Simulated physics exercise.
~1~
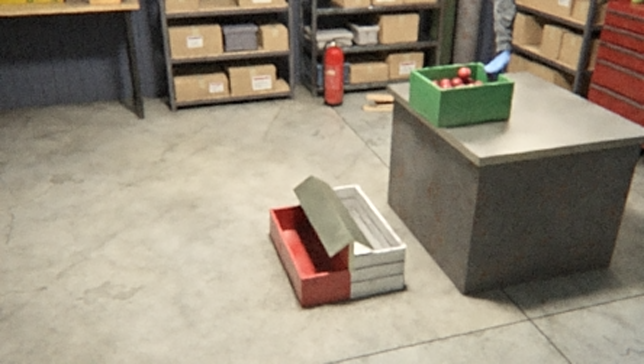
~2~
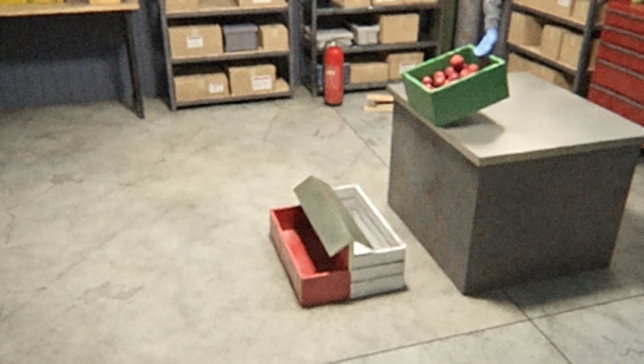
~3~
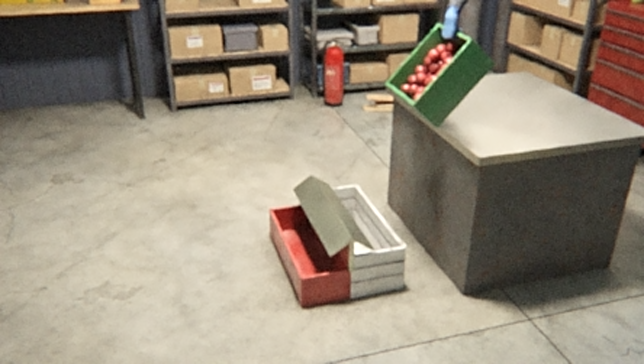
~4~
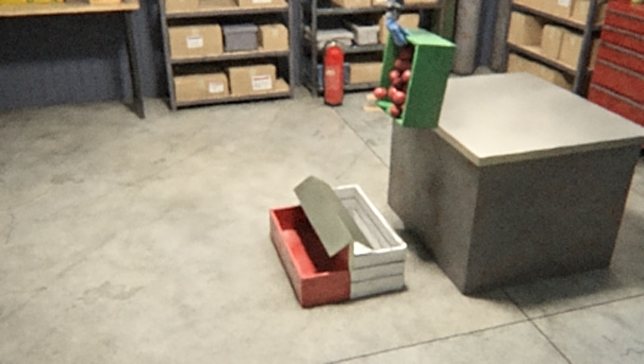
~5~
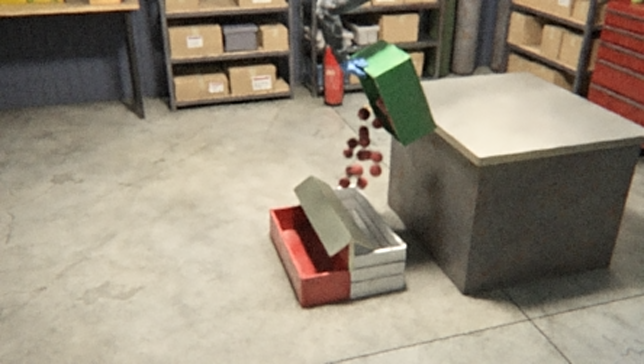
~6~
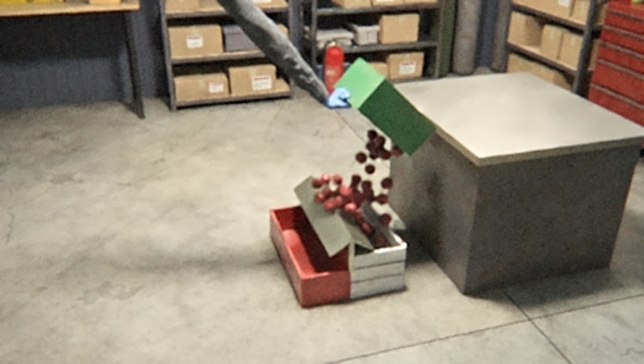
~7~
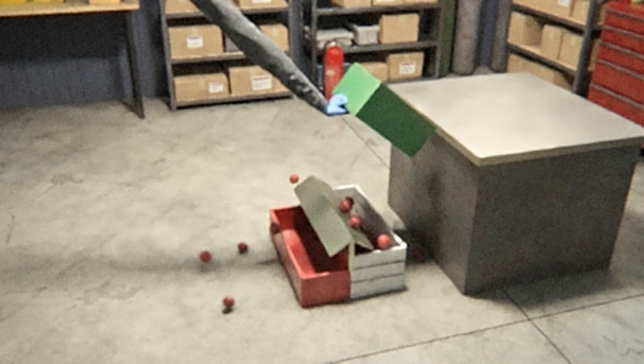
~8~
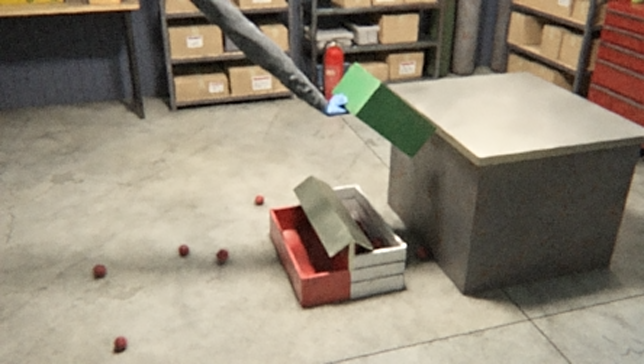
At the start, a green crate of red apples sits on a grey bench, with a white tub and a red trough side by side on the floor below, a steel ridge between them. A blue-gloved hand tilts the crate leftward over the bench's edge. As it turns further, the apples spill out and drop in a loose stream. They land around the ridge and white tub, and a few scatter leftward across the floor. Finally, the arm holds the upturned crate still, most apples having gone into the white tub, while a handful lie beyond the red trough and one rests near the bench.
